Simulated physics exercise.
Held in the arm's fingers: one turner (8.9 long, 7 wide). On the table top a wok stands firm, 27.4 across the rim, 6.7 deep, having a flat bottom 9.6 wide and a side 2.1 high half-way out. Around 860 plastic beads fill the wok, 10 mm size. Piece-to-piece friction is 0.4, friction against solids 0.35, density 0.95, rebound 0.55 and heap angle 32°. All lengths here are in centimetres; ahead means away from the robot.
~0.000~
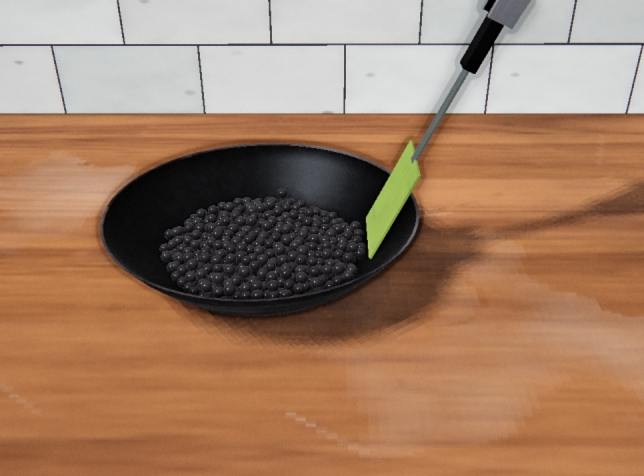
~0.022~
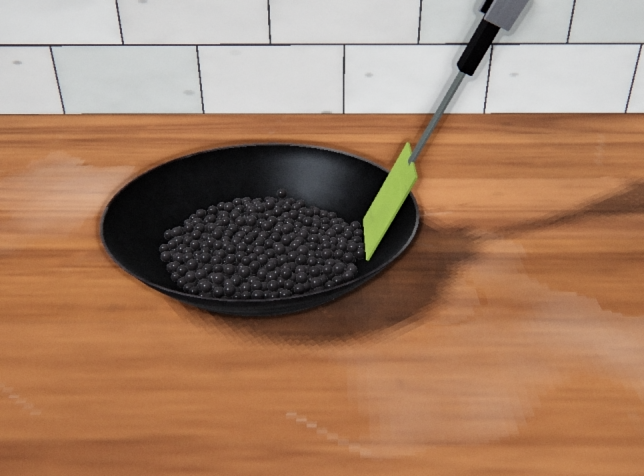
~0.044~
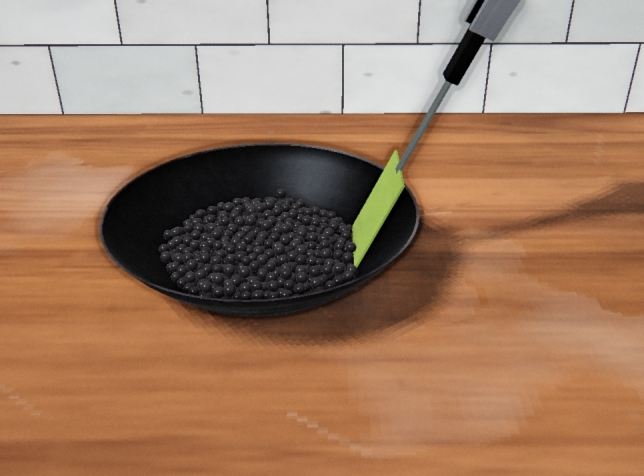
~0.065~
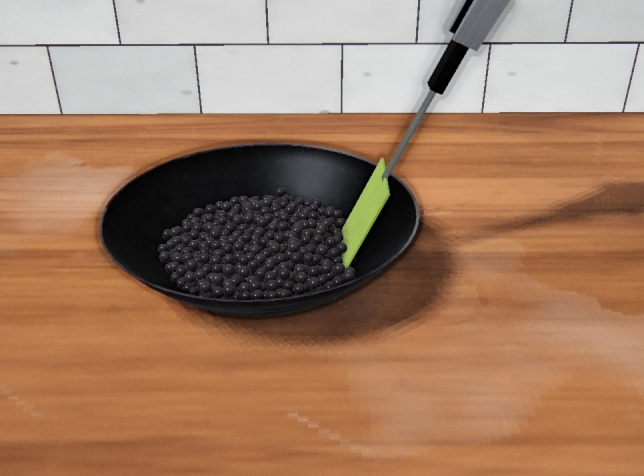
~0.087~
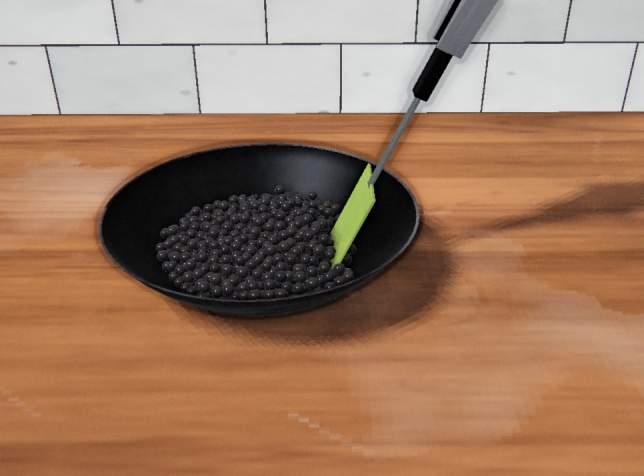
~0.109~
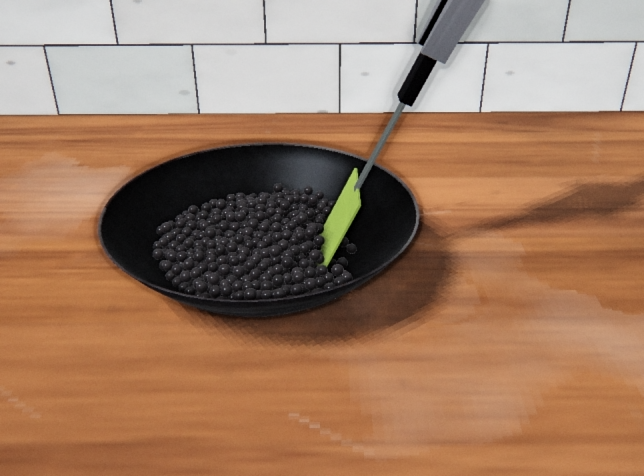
A robot arm moves a green turner leftward into black beads in a black wok.
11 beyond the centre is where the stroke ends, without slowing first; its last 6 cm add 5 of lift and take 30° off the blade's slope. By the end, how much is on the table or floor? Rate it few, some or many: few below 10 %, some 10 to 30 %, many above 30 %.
Some, 10 to 30 %.
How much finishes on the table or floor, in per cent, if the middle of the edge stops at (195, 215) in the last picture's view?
Close to 0 per cent finishes on the table or floor.
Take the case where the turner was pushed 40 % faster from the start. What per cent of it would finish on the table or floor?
It would be roughly 30 percent.
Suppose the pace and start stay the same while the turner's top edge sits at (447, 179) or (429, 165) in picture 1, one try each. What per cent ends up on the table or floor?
About 20 and 20 per cent.
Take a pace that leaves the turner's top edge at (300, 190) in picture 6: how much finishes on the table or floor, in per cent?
Some 35 percent.
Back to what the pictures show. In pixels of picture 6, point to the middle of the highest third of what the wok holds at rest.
(183, 235).
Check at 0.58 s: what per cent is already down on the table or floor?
I'd put it at around 10 per cent.
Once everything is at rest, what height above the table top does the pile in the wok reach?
It reaches about 6.5 cm.
After 0.22 s, sloping 65°, highest piece 6 above the table; 855 in the wok.
After 0.33 s, sloping 55°, highest piece 9 above the table; 855 in the wok.
After 0.58 s, sloping 35°, highest piece 10 above the table; 697 in the wok, 100 on the table or floor, 58 on the blade or in flight.
After 1.63 s, sloping 35°, highest piece 6 above the table; 697 in the wok, 158 on the table or floor.
At rest, 697 in the wok, 158 on the table or floor. That is 18 % on the table or floor.
